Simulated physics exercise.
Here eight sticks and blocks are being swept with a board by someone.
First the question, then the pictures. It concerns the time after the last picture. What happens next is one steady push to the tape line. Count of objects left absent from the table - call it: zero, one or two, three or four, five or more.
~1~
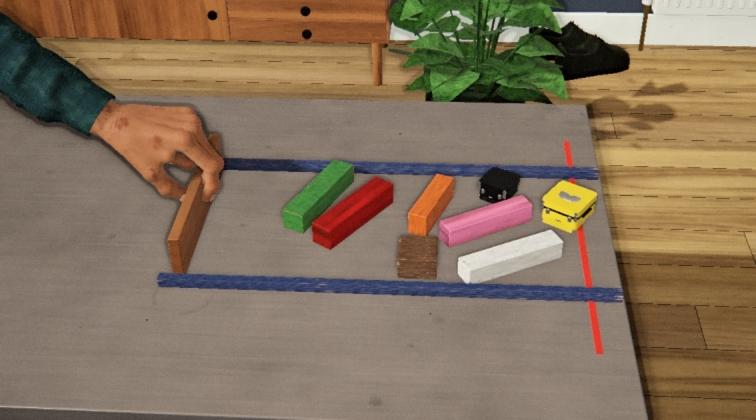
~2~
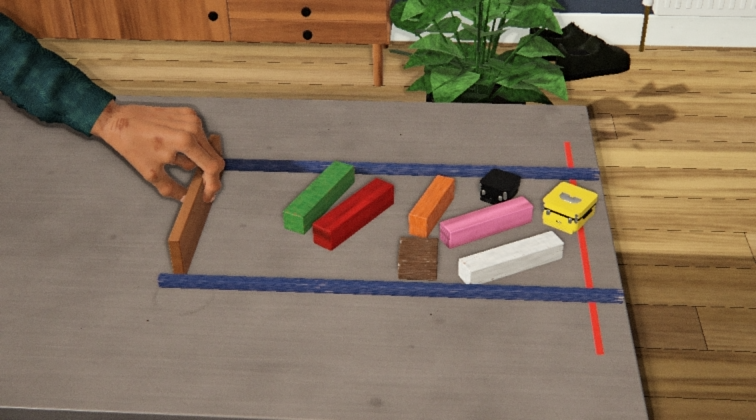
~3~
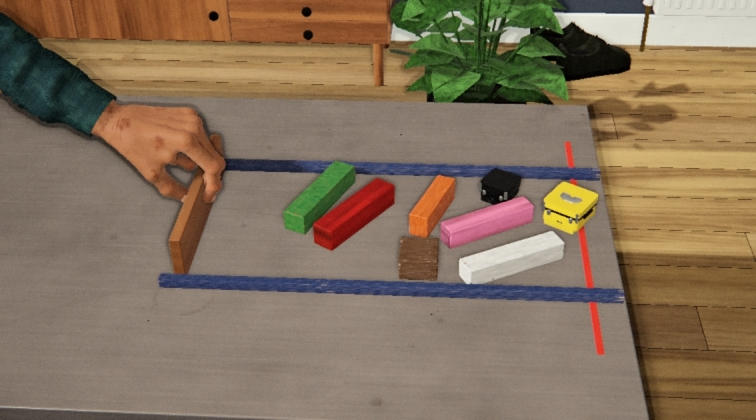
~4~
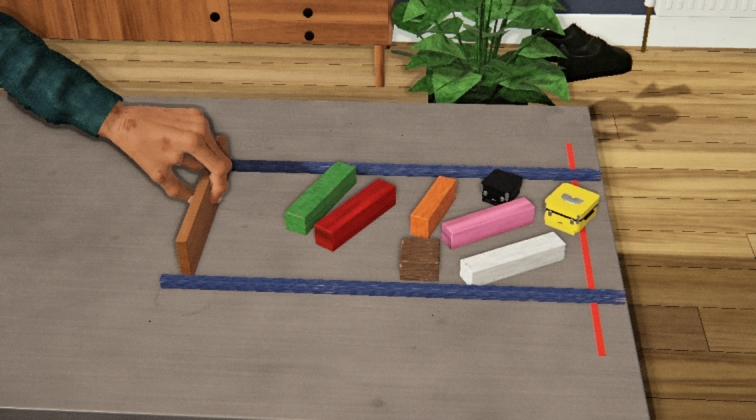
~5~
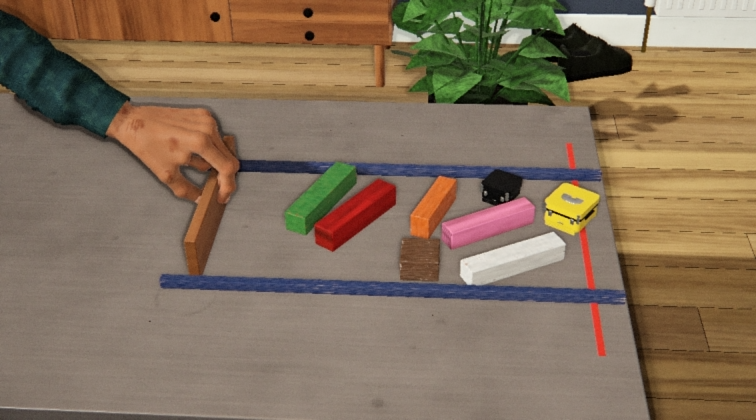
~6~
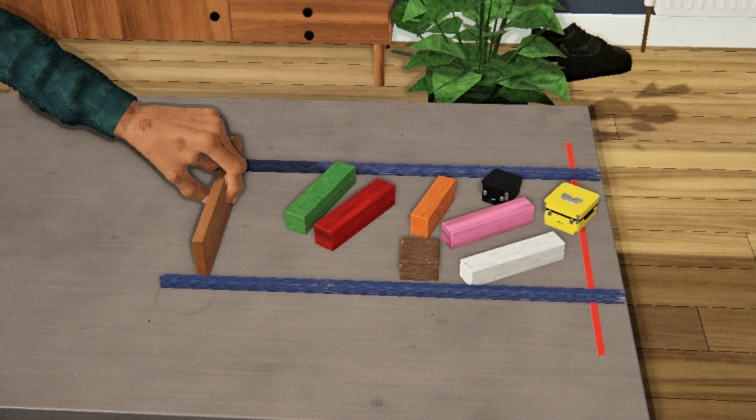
My call is five or more.
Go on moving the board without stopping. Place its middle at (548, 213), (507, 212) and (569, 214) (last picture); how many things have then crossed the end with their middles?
That makes 4, 1, 5.
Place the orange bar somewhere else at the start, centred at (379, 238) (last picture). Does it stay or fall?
It drops down.
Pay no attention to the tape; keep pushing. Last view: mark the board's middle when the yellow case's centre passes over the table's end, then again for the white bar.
First one: Around (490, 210). Other one: Around (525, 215).
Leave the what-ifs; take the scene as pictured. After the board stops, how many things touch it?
So the total is 2.
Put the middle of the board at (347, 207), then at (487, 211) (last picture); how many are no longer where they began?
By then 2, and later 8.
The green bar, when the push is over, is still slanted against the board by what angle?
Roughly 0°.
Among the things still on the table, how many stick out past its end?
I'd put it at 1.
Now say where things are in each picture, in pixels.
The first picture shows yellow case (569, 207); white bar (511, 258); black case (499, 188); board (198, 202); tape (581, 233).
The second picture shows white bar (511, 259); board (199, 203).
The third picture shows black case (500, 188); pink stick (487, 222).
The fourth picture shows yellow case (571, 209); red stick (356, 214).
The fifth picture shows white bar (513, 259); brown block (420, 259).
The sixth picture shows yellow case (571, 209); white bar (513, 259); black case (501, 189); board (220, 203); tape (583, 234).
Soon after, none off yet; yellow case at rest near (571, 209); white bar at rest near (513, 259); black case at rest near (501, 189).
Then, none off yet; yellow case moved a little near (586, 210); white bar moved a little near (572, 256); black case moved about its own width near (551, 187).
At rest, the number that fall off is five or more; fallen, red stick, orange bar, pink stick, black case, white bar and yellow case.
